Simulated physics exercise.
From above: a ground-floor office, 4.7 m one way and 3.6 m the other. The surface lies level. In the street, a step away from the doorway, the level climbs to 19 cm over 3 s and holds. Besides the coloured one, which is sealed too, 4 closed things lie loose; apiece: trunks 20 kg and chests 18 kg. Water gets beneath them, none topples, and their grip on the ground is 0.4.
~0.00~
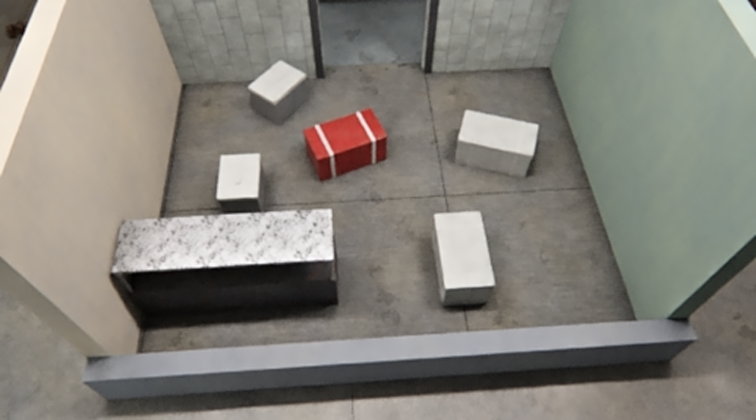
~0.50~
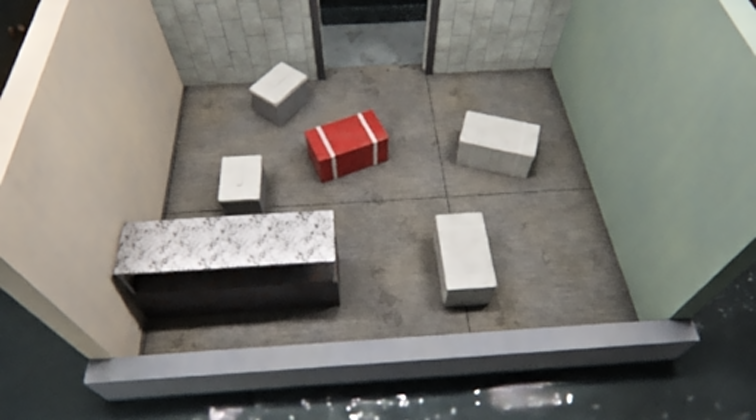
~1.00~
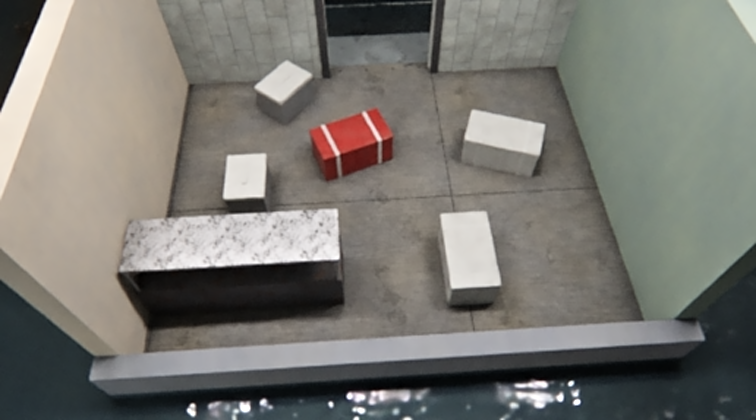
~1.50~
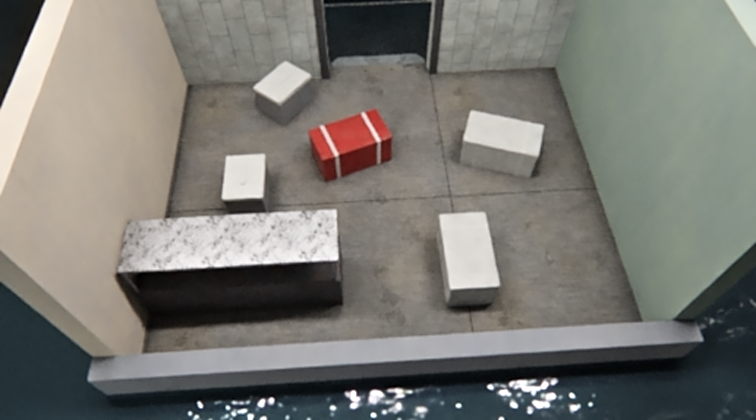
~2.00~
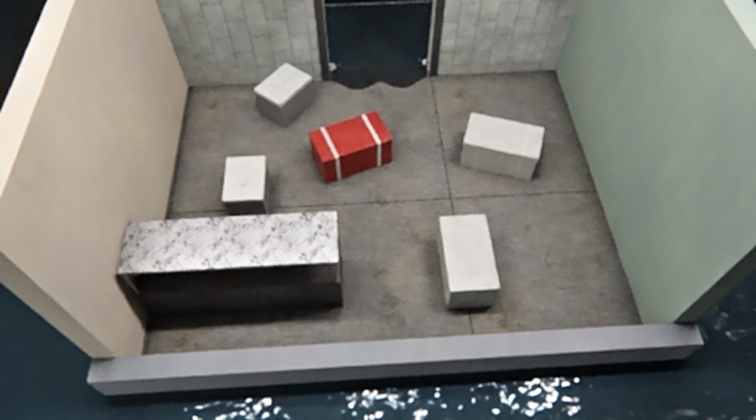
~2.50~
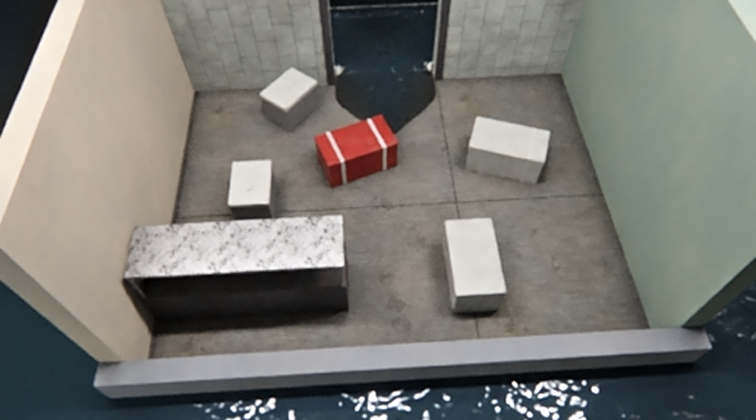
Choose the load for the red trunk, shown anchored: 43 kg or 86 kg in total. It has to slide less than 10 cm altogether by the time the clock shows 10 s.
Verdict: Only the higher weight holds it.
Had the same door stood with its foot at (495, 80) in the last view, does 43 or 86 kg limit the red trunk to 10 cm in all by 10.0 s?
In that case the lower weight is enough.
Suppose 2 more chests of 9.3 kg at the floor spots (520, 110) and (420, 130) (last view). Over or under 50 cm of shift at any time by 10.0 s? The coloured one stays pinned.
In that order: Short of it, over.
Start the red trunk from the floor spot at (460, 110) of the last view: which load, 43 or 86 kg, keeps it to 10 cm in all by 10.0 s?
Either load holds.
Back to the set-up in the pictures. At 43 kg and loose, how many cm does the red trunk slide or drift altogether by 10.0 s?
About 30 cm.
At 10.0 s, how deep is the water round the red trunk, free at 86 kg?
About 8 cm.
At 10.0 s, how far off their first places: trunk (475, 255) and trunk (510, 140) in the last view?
In turn: 80 cm, 60 cm.
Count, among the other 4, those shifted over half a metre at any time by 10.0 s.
I count 2.
After 3.5 s the red trunk would be 0 cm from its start with 43 kg and 0 cm from its start with 86 kg; 5 cm of water round it then.
After 4.5 s the red trunk would be 13 cm from its start with 43 kg and 0 cm from its start with 86 kg; 7 cm of water round it then.
After 7.0 s the red trunk would be 24 cm from its start with 43 kg and 0 cm from its start with 86 kg; 6 cm of water round it then.
After 10.0 s the red trunk would be 30 cm from its start with 43 kg and 0 cm from its start with 86 kg; 8 cm of water round it then.
